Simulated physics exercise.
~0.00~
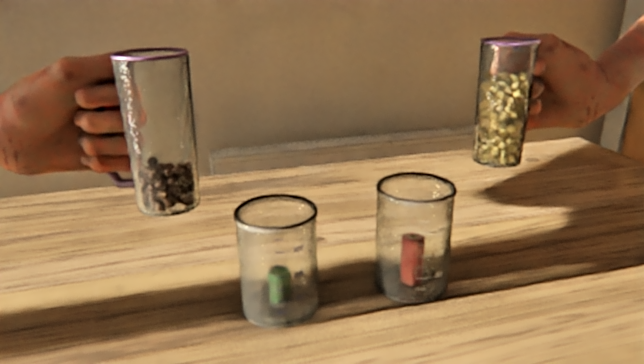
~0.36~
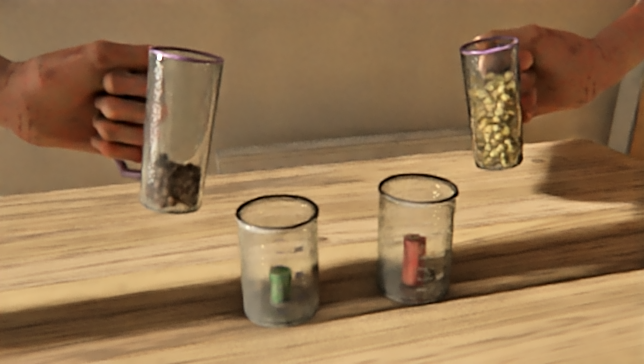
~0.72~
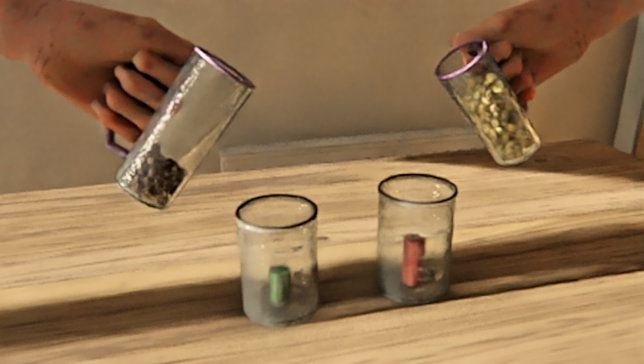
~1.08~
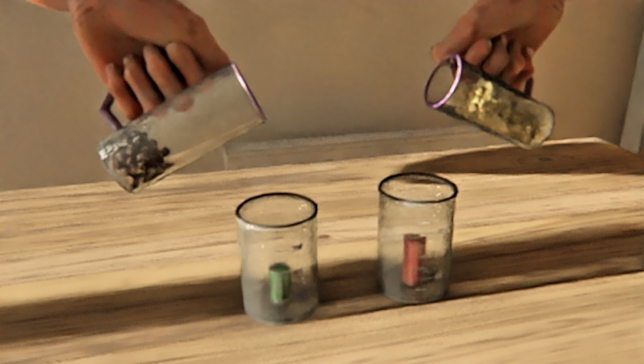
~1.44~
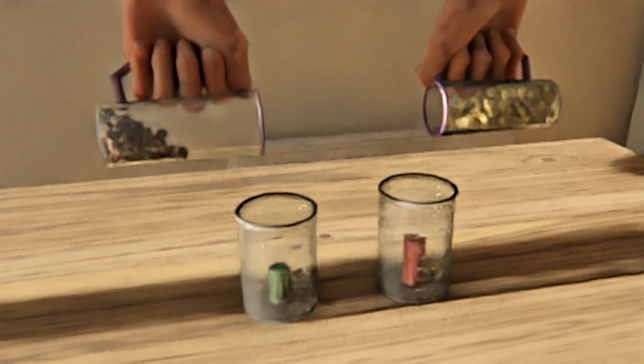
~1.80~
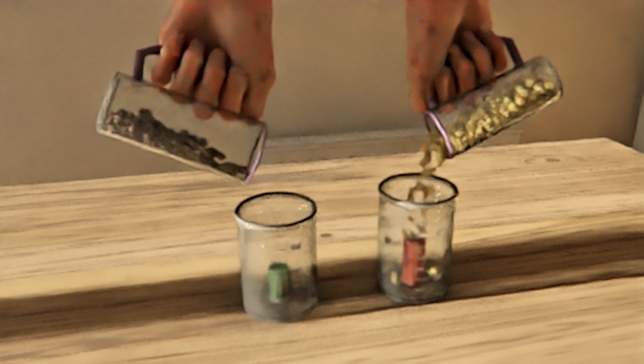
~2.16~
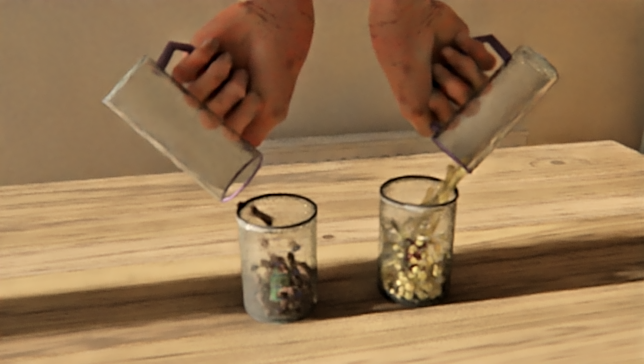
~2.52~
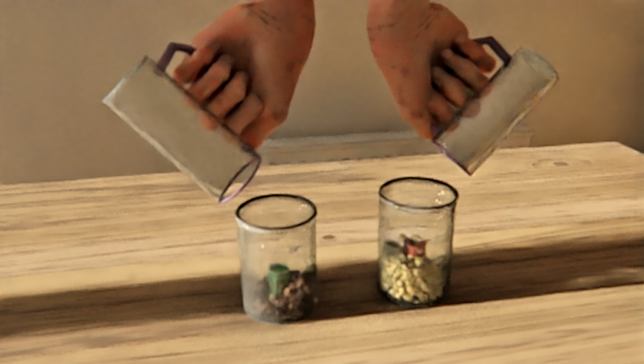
A pale wooden tabletop against a plain wall is seen from slightly above, the view drifting a little sideways. Two clear beakers stand on it, the left holding a small green object and the right a red one, while a hand on each side holds a clear cup, dark brown pieces at left and yellowish ones at right. The hands tilt the cups inward until they lie sideways. Yellowish pieces start falling into the right beaker, then dark ones drop into the left. Both cups end upturned and empty, with the green and red objects still showing above low heaps.
